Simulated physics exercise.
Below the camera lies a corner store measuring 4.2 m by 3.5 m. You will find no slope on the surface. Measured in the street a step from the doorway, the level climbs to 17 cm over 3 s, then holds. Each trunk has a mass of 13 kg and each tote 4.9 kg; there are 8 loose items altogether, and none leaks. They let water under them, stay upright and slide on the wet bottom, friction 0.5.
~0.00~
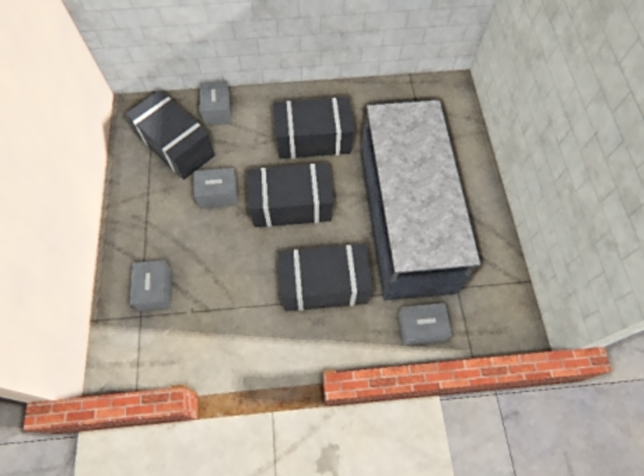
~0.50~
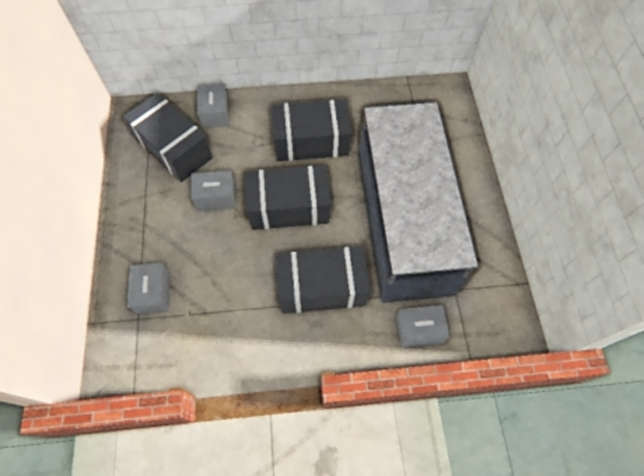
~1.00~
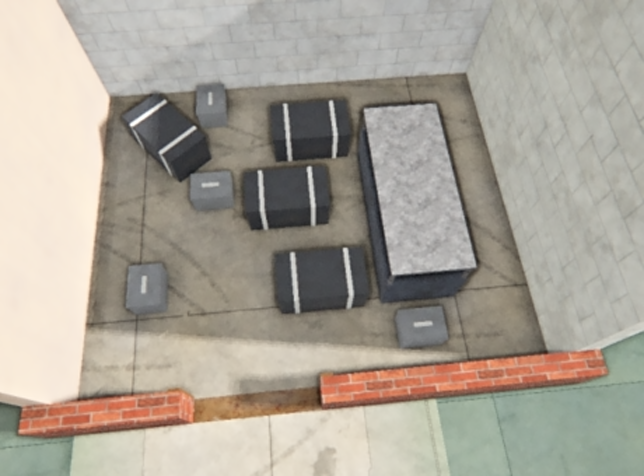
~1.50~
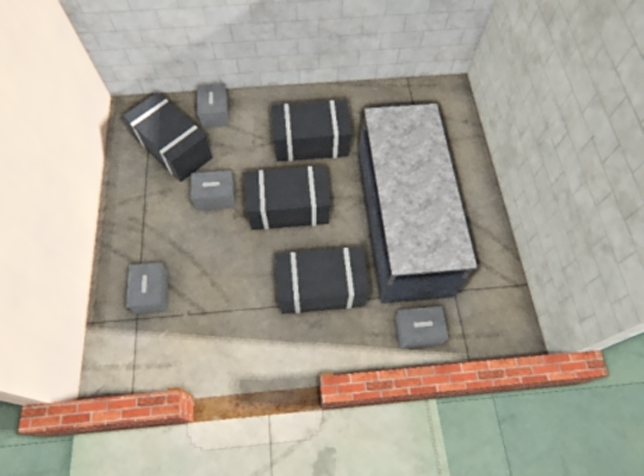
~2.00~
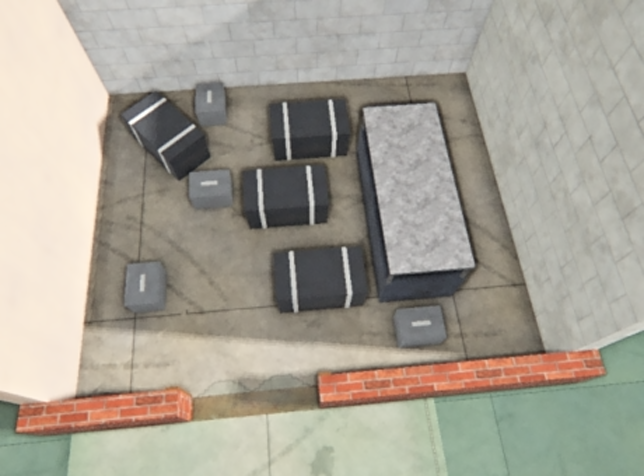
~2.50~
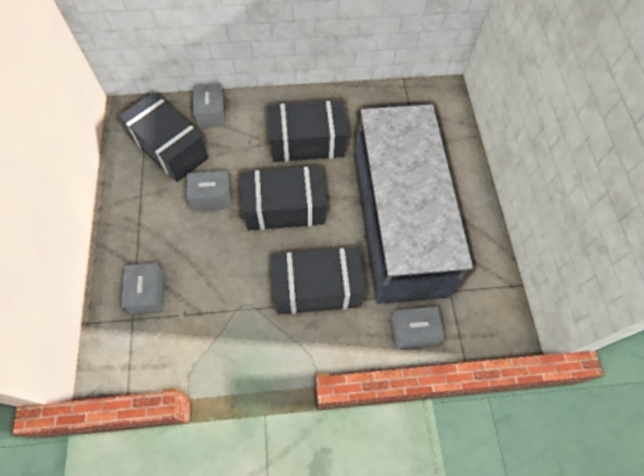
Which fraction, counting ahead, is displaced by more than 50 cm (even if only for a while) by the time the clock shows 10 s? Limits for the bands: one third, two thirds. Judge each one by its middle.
Band: Middle, one third to two thirds.
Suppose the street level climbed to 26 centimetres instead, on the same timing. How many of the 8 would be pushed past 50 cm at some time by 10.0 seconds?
Count: 5.
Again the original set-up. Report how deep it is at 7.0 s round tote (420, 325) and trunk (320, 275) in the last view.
About 1 and 6 cm.
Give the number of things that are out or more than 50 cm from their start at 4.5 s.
My count gives 1.
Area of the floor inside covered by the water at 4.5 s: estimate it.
The covered patch comes to about 6.0 m2.
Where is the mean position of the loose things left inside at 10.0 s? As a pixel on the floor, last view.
Close to (313, 174).
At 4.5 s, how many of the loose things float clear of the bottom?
Of them, 1.
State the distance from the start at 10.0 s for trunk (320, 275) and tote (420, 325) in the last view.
150 cm and 0 cm respectively.
After 3.5 s 0 of 8 are over 50 cm from their spots; 0 afloat.
After 4.5 s 1 of 8 are over 50 cm from their spots; 1 afloat.
After 7.0 s 4 of 8 are over 50 cm from their spots; 7 afloat.
After 10.0 s 5 of 8 are over 50 cm from their spots, and 5 have been at some point; 7 afloat.
